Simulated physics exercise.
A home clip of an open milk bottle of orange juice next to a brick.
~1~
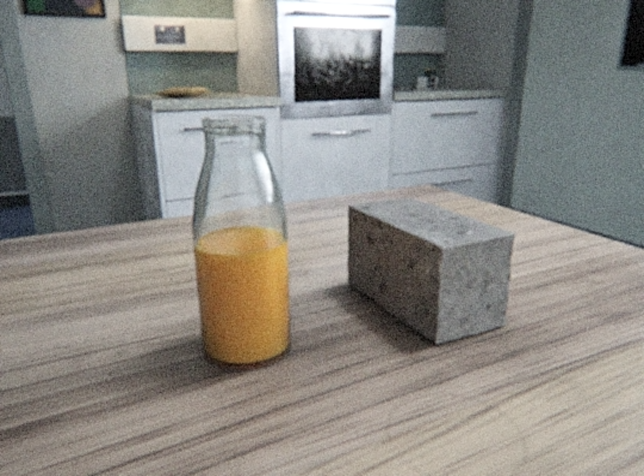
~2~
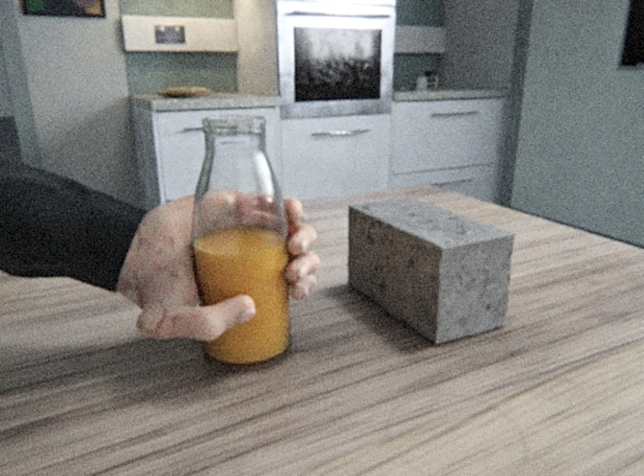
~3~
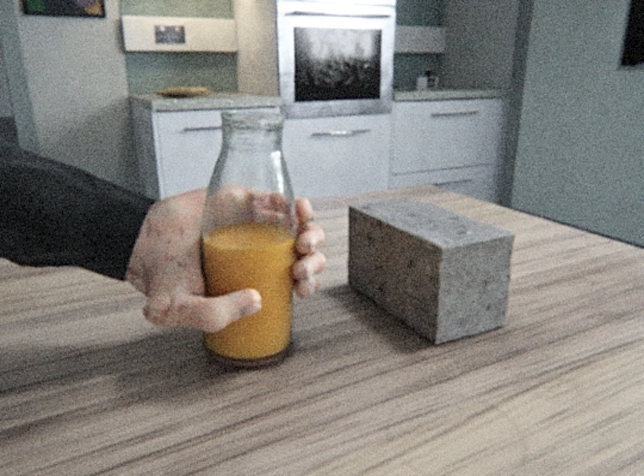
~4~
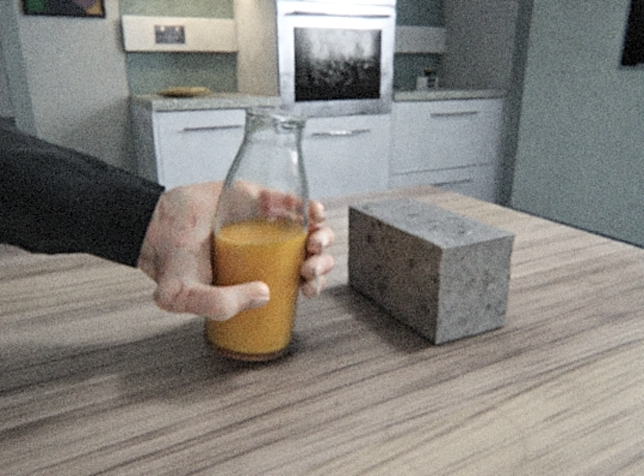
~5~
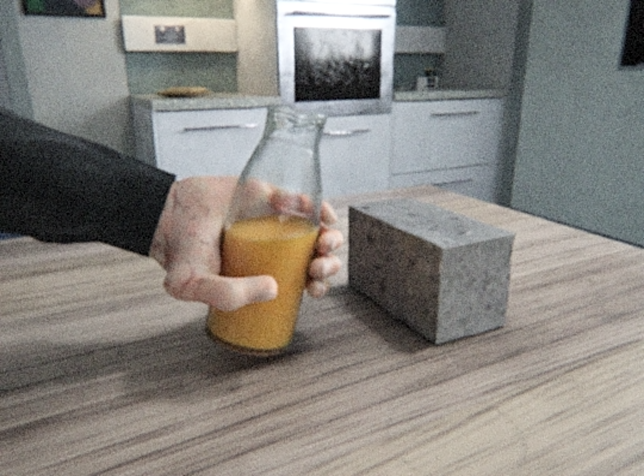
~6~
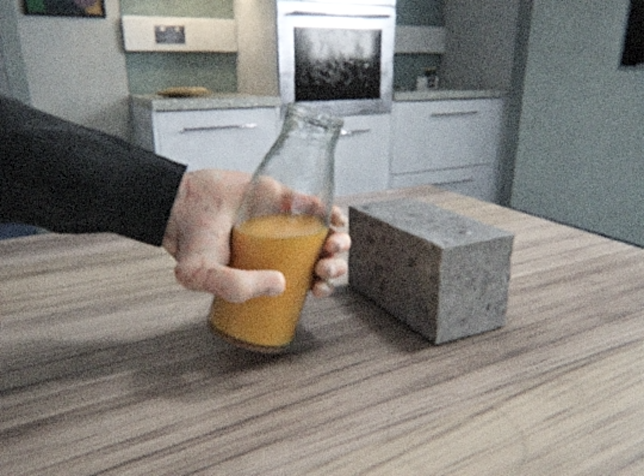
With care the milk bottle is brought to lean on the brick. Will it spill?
It keeps it all in.
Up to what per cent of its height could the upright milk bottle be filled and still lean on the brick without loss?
Near 85 in a hundred.
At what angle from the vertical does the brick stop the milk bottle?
At 50° or so.
A moment on, the milk bottle leans by about 35°; all is still inside.
Further on, the milk bottle leans by about 45°; all is still inside.
When it is over, the milk bottle leans by about 50°, against the brick; all is still inside.
